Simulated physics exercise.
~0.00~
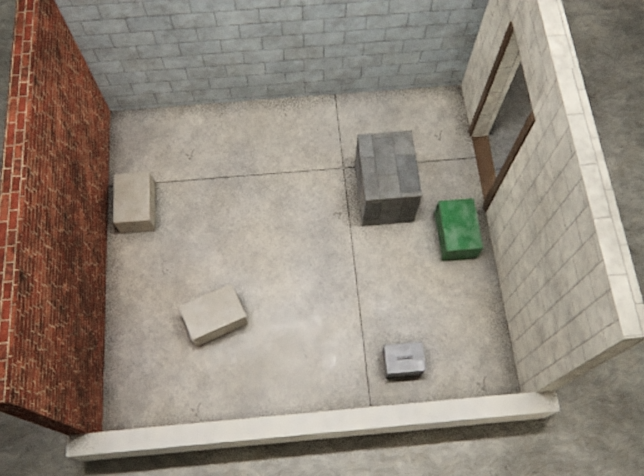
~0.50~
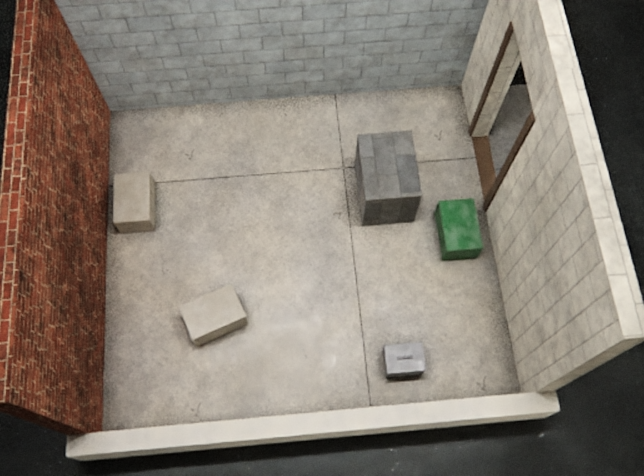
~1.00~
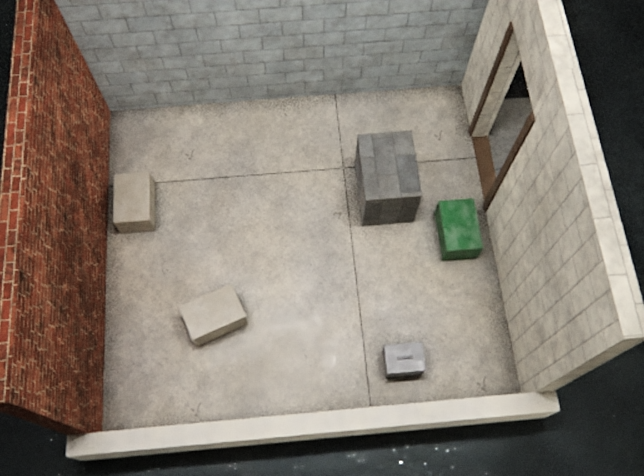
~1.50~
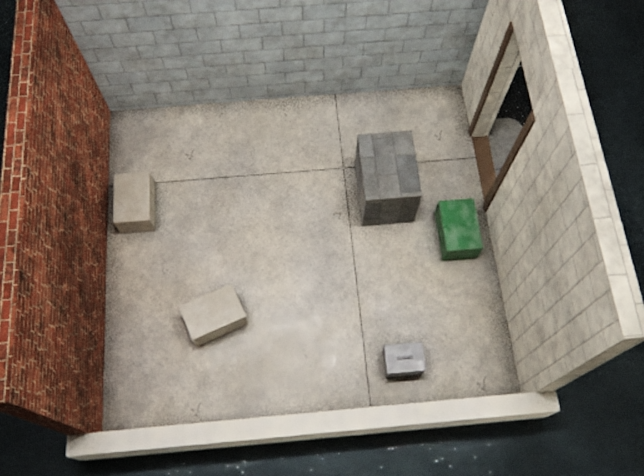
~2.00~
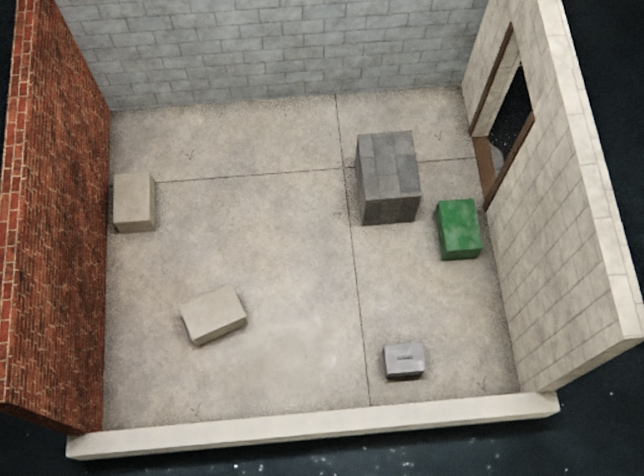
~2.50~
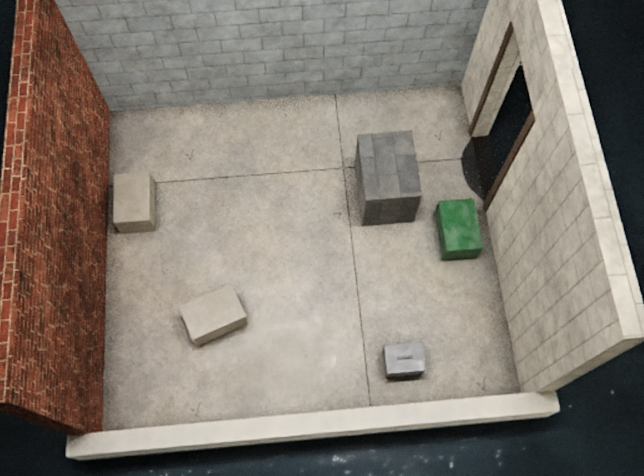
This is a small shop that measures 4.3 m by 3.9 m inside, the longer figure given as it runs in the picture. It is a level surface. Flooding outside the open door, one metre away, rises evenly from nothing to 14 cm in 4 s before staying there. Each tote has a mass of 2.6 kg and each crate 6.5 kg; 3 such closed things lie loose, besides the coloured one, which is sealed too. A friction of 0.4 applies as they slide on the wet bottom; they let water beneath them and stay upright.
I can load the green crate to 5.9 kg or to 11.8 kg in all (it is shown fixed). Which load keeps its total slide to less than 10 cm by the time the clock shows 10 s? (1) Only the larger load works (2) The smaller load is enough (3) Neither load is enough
3, neither load is enough.
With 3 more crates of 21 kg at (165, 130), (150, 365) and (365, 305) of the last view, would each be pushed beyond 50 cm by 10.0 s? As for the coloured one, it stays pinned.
Result, in order - falls shy; falls shy; falls shy.
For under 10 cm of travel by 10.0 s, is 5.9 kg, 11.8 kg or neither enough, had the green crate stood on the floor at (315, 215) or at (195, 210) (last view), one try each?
Going in order: Both weights work, both weights work.
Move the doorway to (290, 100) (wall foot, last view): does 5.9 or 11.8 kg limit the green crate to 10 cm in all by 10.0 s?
In that setup the first mass works.
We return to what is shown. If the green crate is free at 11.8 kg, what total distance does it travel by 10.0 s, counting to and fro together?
30 cm.
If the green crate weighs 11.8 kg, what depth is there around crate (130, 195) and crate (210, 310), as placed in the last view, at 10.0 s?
I'd estimate 4 cm for the first and 1 cm for the second.
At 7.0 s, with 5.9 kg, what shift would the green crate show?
Around 30 centimetres out of place.
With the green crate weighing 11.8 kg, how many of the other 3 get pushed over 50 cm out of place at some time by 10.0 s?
Result: 1.
After 3.5 s the green crate would be 0 cm from its start with 5.9 kg and 0 cm from its start with 11.8 kg; 0 cm of water round it then.
After 4.5 s the green crate would be 3 cm from its start with 5.9 kg and 0 cm from its start with 11.8 kg; 3 cm of water round it then.
After 7.0 s the green crate would be 31 cm from its start with 5.9 kg and 17 cm from its start with 11.8 kg; 3 cm of water round it then.
After 10.0 s the green crate would be 29 cm from its start with 5.9 kg and 31 cm from its start with 11.8 kg; 4 cm of water round it then.
